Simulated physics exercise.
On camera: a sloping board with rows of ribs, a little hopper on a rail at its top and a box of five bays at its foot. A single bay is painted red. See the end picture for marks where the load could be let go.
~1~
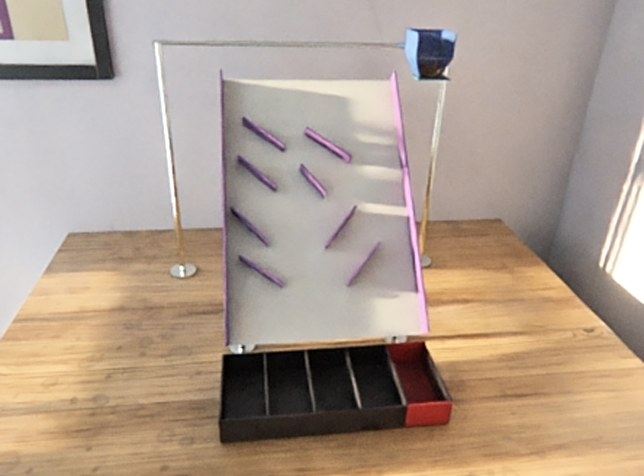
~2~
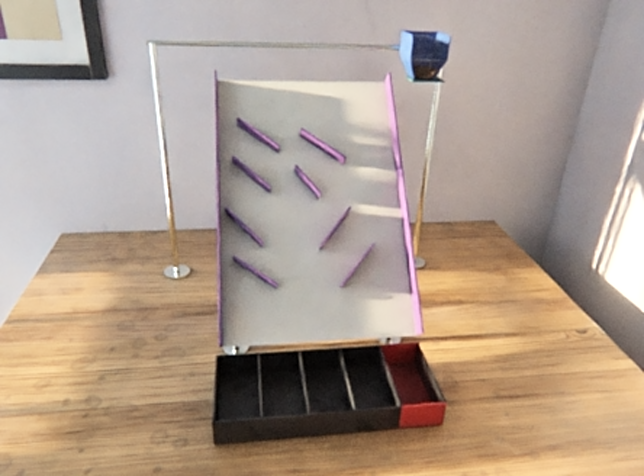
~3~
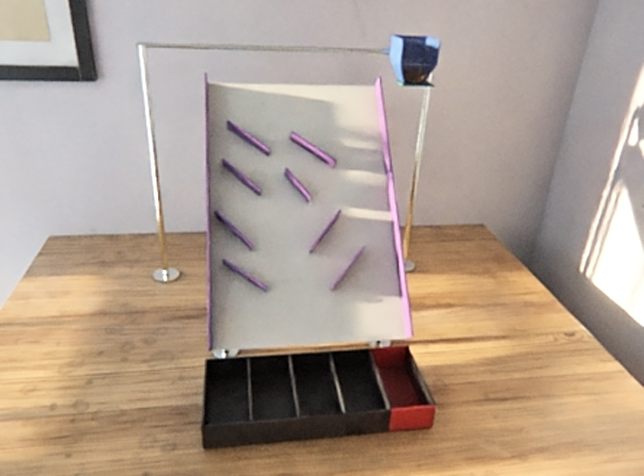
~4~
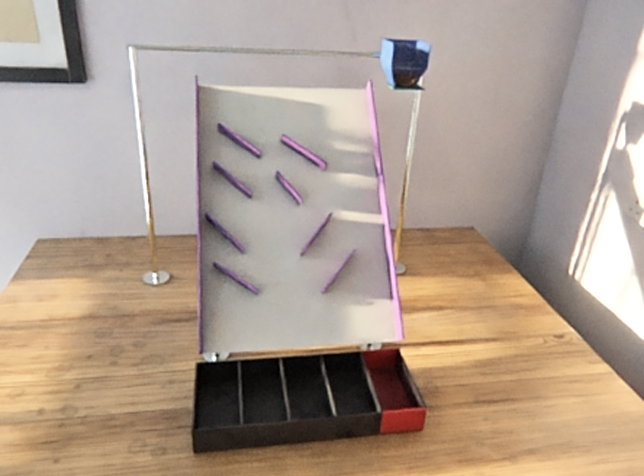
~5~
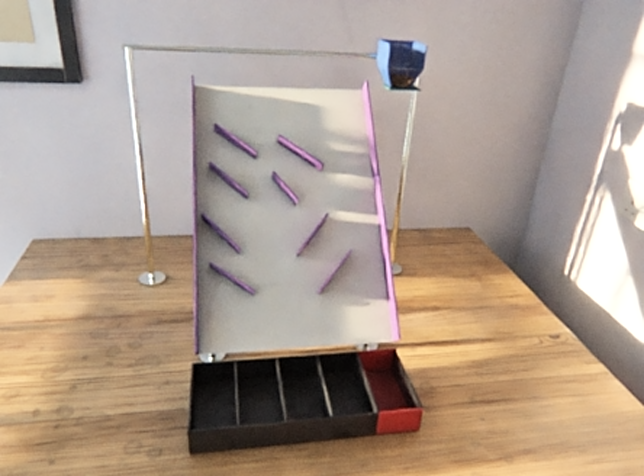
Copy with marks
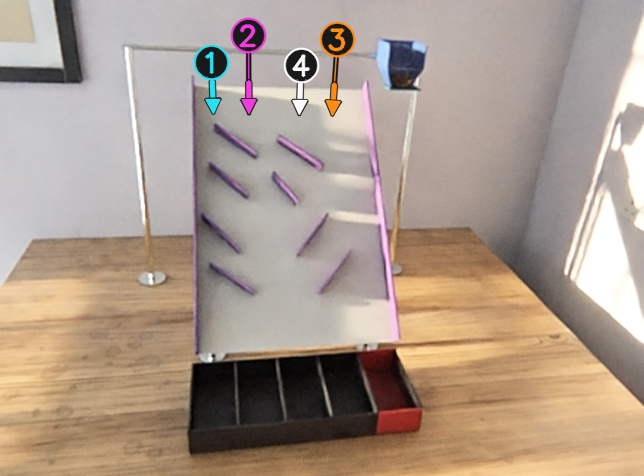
A pale sloping board with purple edges stands on a wooden table in a sunlit room, seen from the front and slightly above. Eight purple ribs slant across it, a dark blue hopper hangs from a metal rail at upper right, and a black box of five bays sits below, the rightmost red. Nothing on the table moves; only the camera shifts slightly, sliding everything gently leftward in view.
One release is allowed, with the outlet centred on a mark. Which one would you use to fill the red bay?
The best mark is 4.
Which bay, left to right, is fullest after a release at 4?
It is the fifth one.
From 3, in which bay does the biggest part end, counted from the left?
It is the fifth one.
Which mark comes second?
Here it is mark 3.
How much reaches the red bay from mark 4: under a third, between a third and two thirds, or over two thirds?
Mark 4 gives over two thirds.
On the marked copy, mark 1 meets the board at (213, 108); mark 2 meets the board at (248, 108); mark 3 meets the board at (332, 110); mark 4 meets the board at (299, 109).
With 1, a stray few in the red bay, nearly all in other bays, a small part outside the box.
With 2, a stray few in the red bay, most in other bays, a small part outside the box.
With 3, about two thirds in the red bay, about a quarter in other bays, a small part outside the box.
With 4, most in the red bay, a small part in other bays, a small part outside the box.
